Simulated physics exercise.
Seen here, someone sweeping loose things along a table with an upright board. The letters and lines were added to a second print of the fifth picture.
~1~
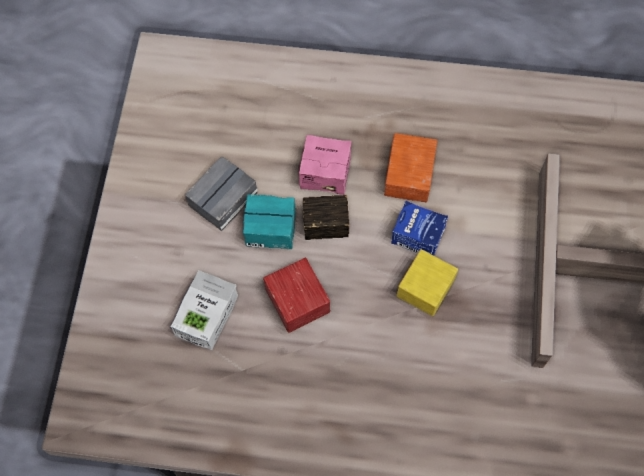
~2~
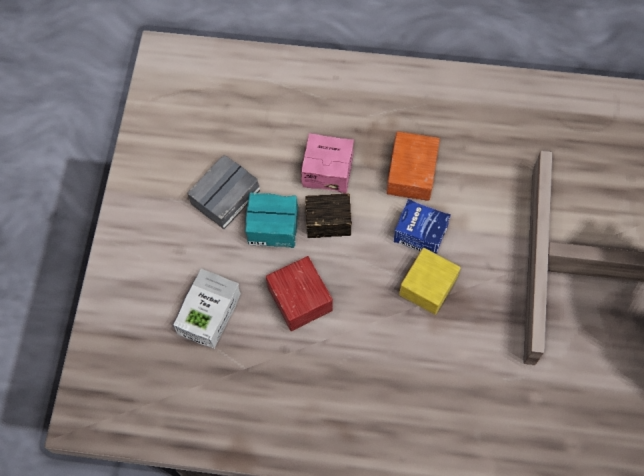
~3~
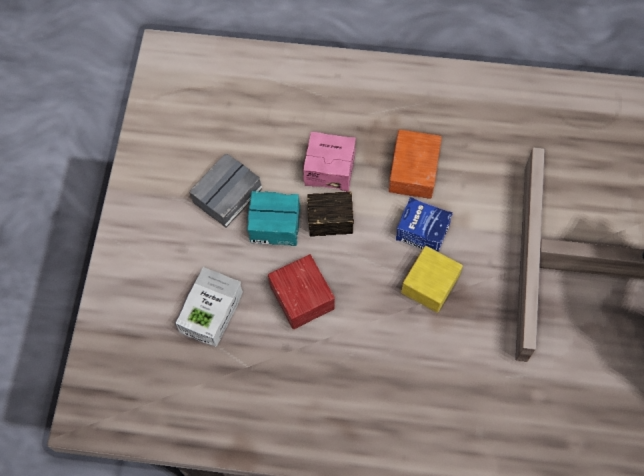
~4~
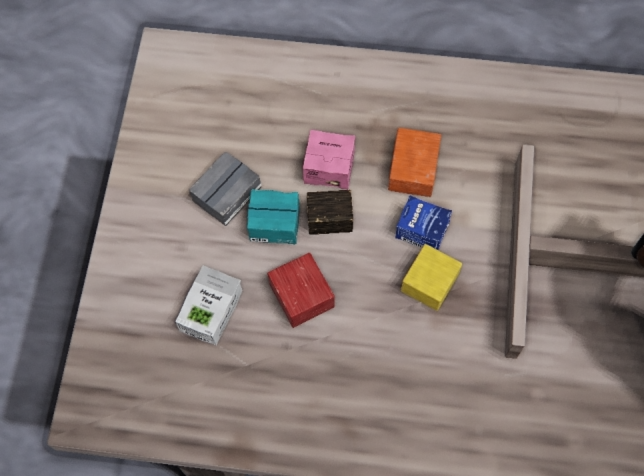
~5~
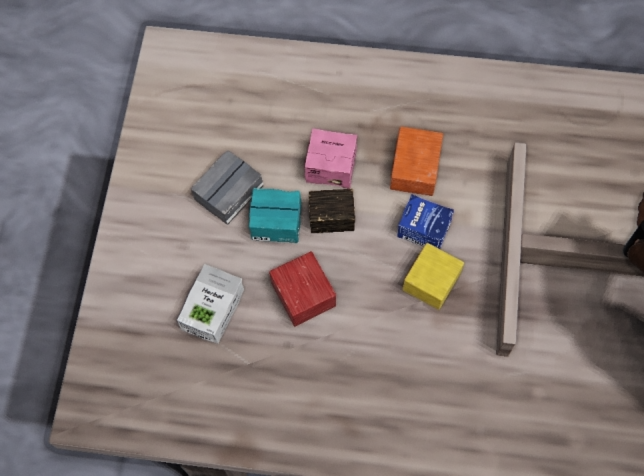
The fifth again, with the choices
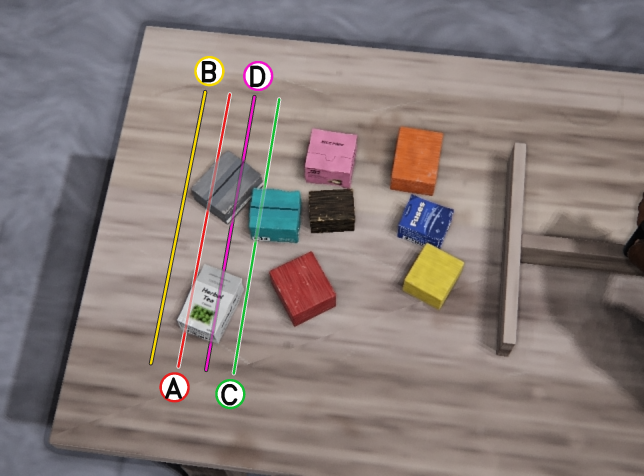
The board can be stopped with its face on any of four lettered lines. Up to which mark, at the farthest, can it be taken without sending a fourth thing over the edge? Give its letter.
It should halt at B.
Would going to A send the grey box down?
Yes.
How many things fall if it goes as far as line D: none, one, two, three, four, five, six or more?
In all, none.
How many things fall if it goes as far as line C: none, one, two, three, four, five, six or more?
By then, none.
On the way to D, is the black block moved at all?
Yes.
On the marked copy, A at (206, 222); B at (180, 220); C at (258, 228); D at (232, 225).
Taking B. A third of the way, board (392, 225); orange block (371, 156); pink packet (326, 158).
Two thirds of the way, board (271, 212); grey box (158, 159); turquoise box (156, 202).
When it is over, board (179, 202); turquoise box over the edge; grey box over the edge; two fallen.
As for the rest, A is within the limit but short; C is within the limit but short; D is within the limit but short.
